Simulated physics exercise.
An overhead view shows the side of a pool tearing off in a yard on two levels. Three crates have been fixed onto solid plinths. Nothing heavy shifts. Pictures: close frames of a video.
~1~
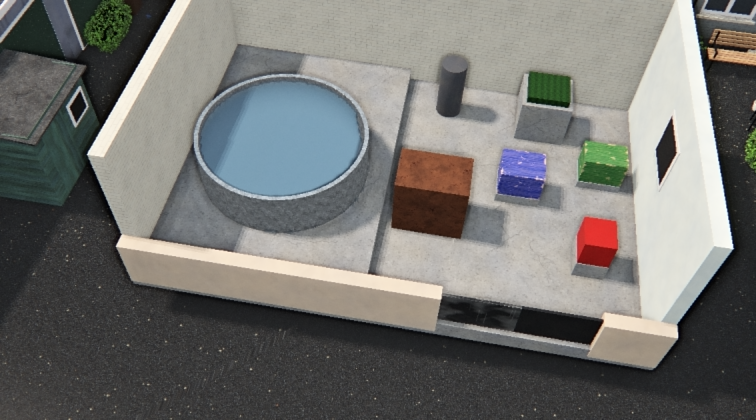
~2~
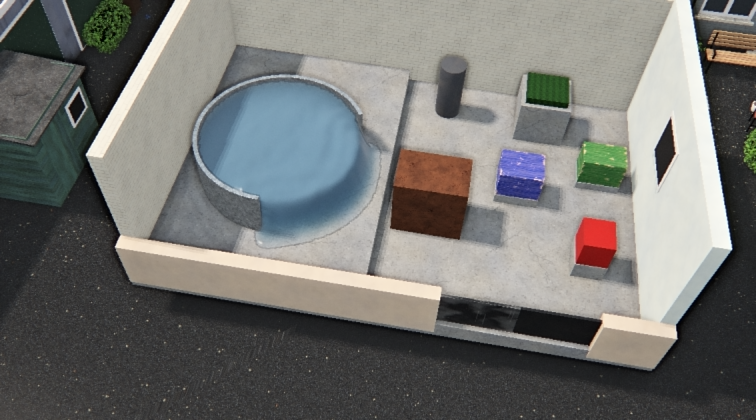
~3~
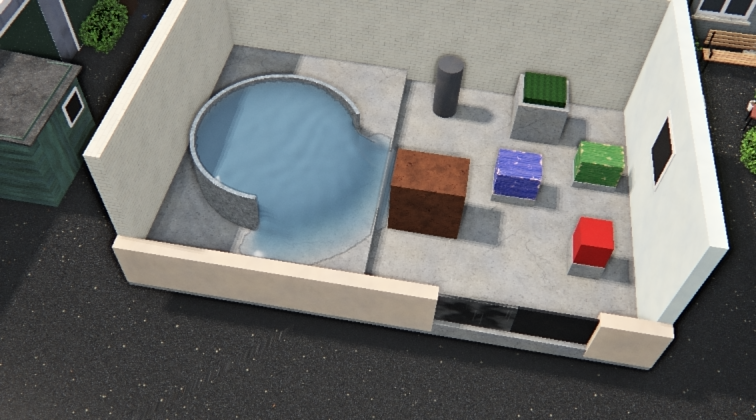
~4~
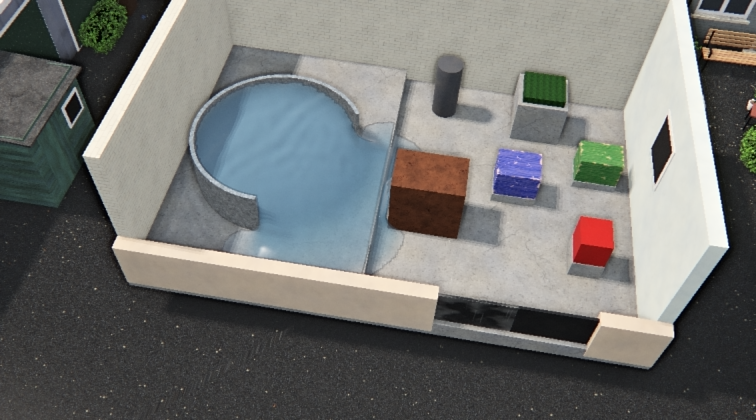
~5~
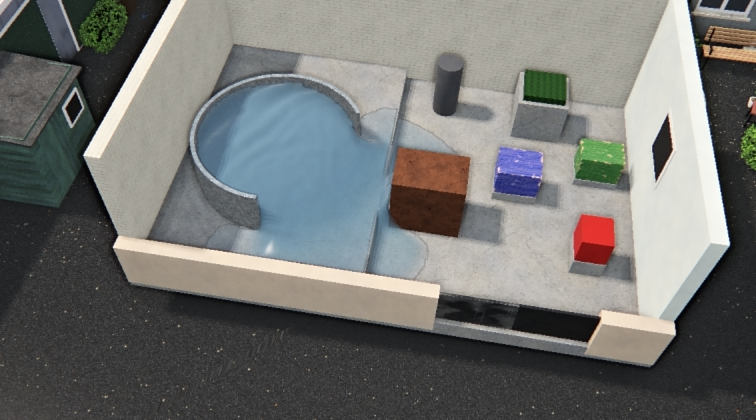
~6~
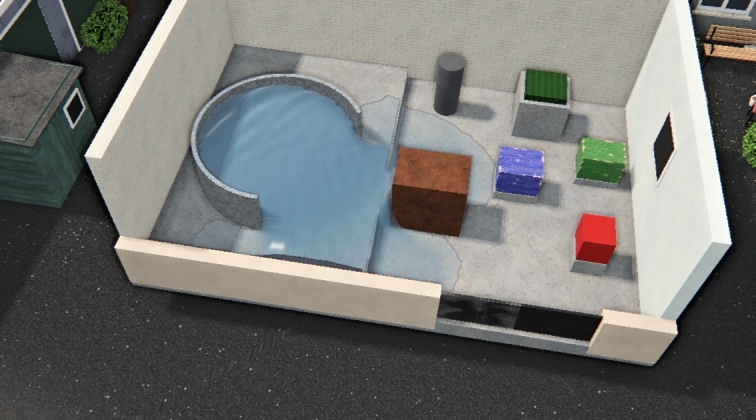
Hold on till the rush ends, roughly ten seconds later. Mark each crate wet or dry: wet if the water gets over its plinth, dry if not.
Red crate wet, blue crate wet, green crate wet.
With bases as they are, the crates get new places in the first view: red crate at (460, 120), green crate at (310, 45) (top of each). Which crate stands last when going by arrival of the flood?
The crate marked green.
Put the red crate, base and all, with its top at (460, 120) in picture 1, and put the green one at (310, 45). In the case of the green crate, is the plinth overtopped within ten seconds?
I'd say the green crate is missed.
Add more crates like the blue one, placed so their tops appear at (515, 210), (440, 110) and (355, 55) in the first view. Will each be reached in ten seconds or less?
Is flooded, then is flooded, then stays clear.
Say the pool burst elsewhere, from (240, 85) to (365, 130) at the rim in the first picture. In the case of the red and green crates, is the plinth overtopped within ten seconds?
Within ten seconds the red crate stays untouched and the green crate is drenched.
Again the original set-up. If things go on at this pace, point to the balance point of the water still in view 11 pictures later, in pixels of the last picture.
It is near (392, 219).
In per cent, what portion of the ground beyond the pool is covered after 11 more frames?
65 %, roughly.
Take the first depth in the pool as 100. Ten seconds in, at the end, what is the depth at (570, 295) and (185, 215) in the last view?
About 30 per cent at the first place and 6 per cent at the second.
A moment on, water covers 45 % of the floor; the red crate not reached, the blue crate water round its plinth, the green crate water round its plinth.
Next, water covers 65 % of the floor; the red crate water round its plinth, the blue crate water round its plinth, the green crate water round its plinth.
Then, water covers 80 % of the floor; the red crate water round its plinth, the blue crate water round its plinth, the green crate water round its plinth.
Later, water covers 90 % of the floor; the red crate water round its plinth, the blue crate water round its plinth, the green crate water round its plinth.
In the end, water covers 95 % of the floor; the red crate was topped, the blue crate was topped, the green crate was topped.
